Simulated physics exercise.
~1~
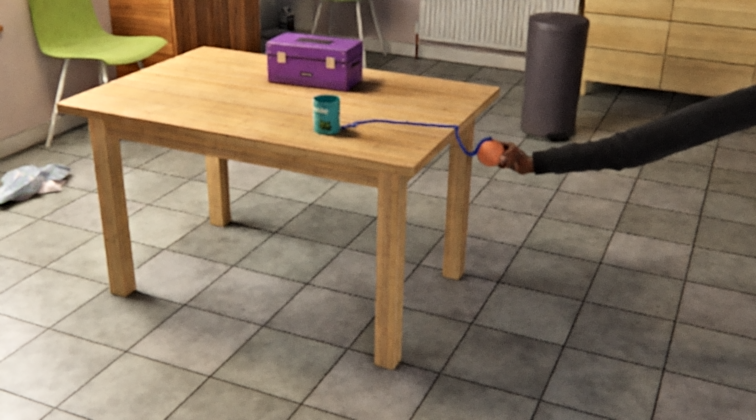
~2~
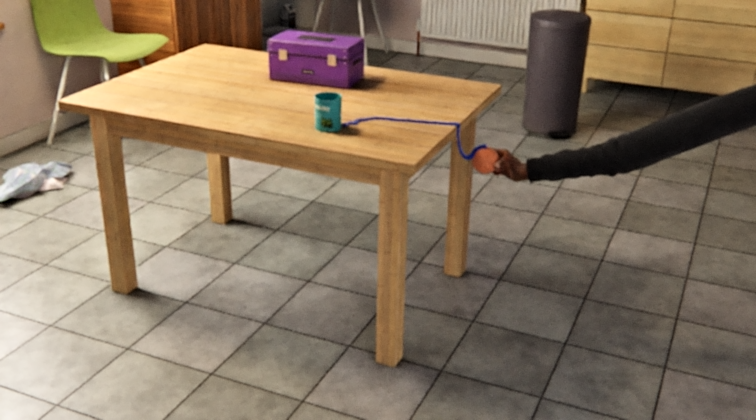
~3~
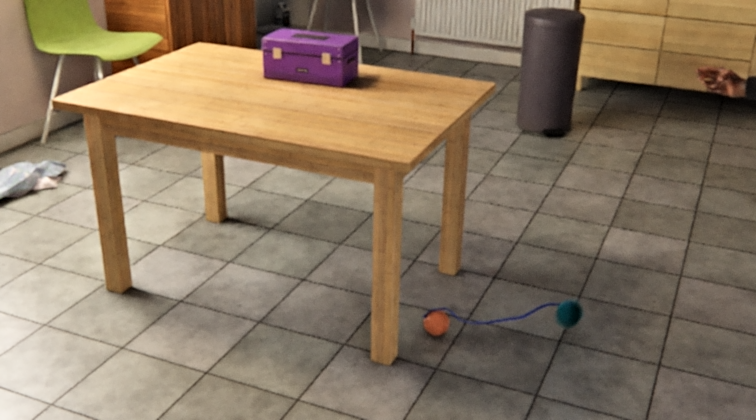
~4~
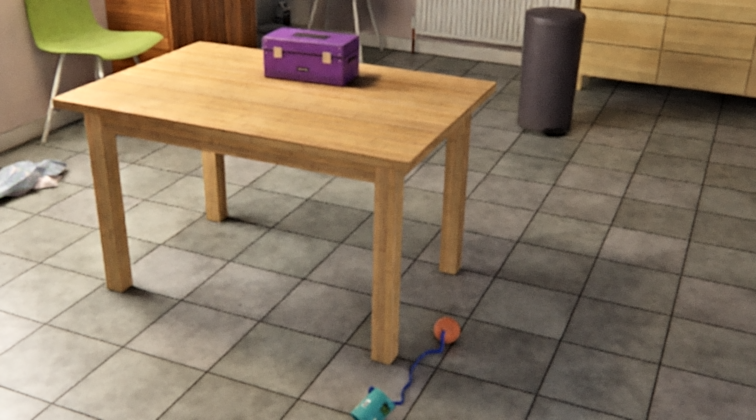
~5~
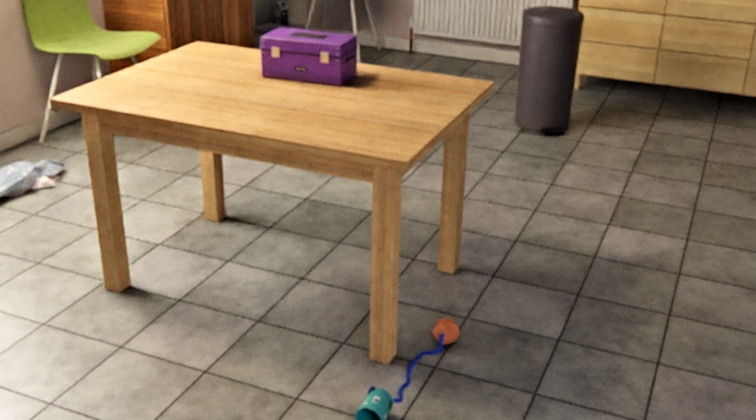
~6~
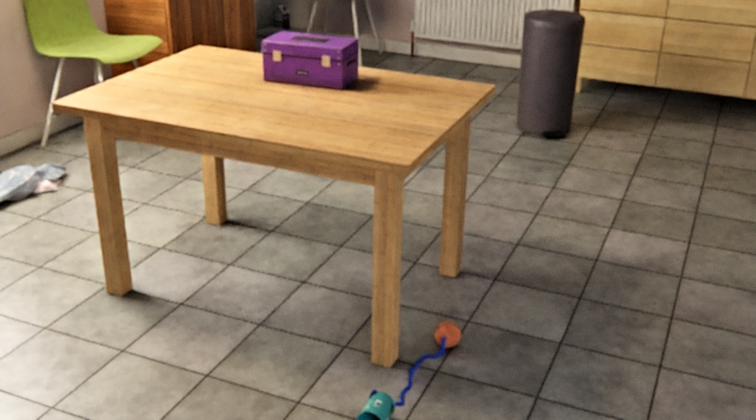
Orange tied by blue ribbon to a turquoise cup dropping from a hand, pulling the cup off the table onto the floor.
